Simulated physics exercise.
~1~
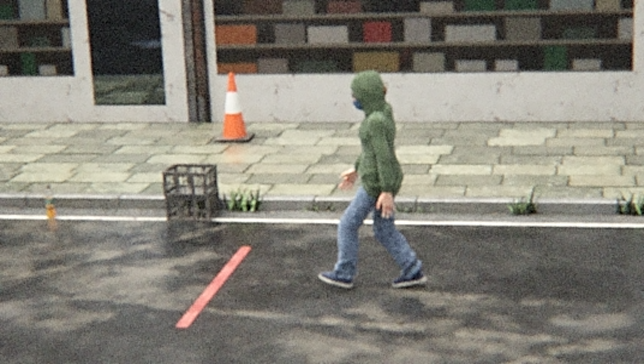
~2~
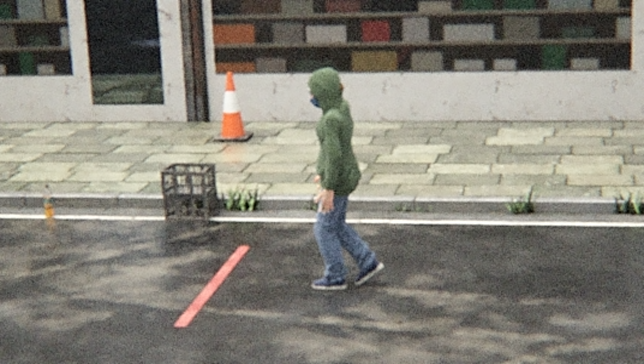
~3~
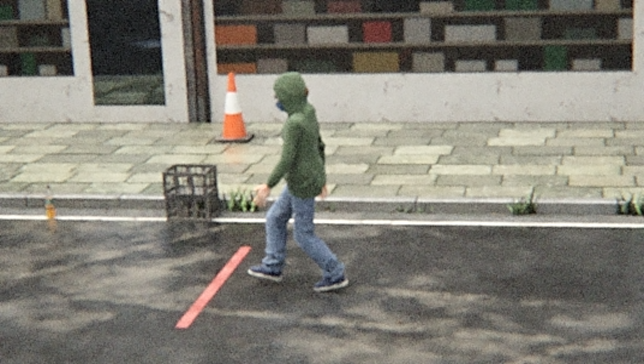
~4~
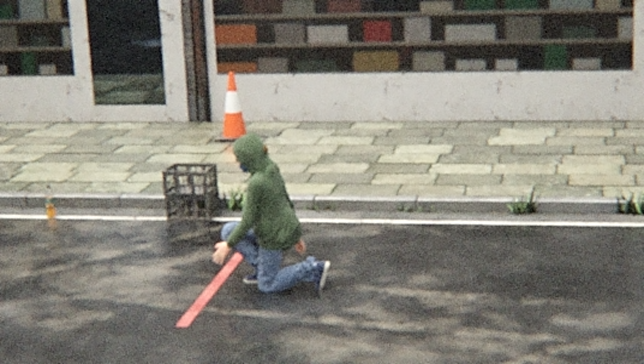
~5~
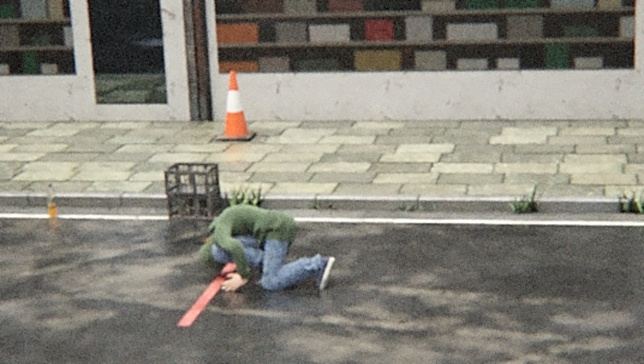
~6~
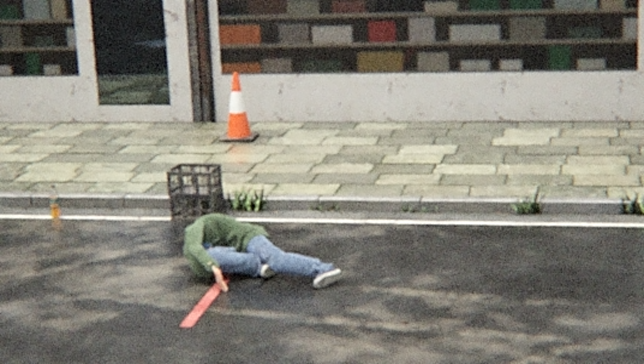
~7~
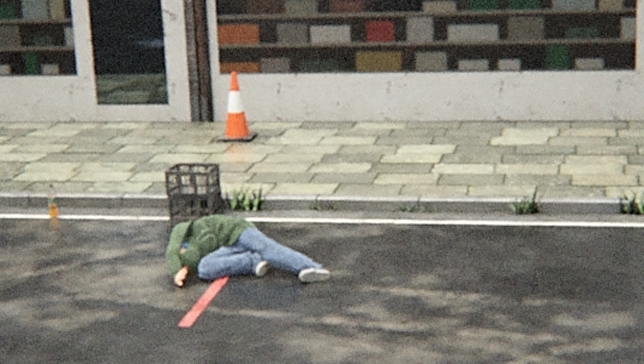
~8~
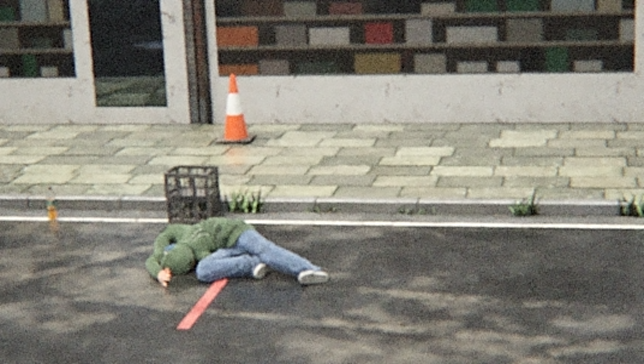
A person in a green hood and jeans walked left along the road towards a red strip, dropped to their knees, folded forward onto the ground and rolled onto their side, ending up lying still with head and chest beyond the strip.
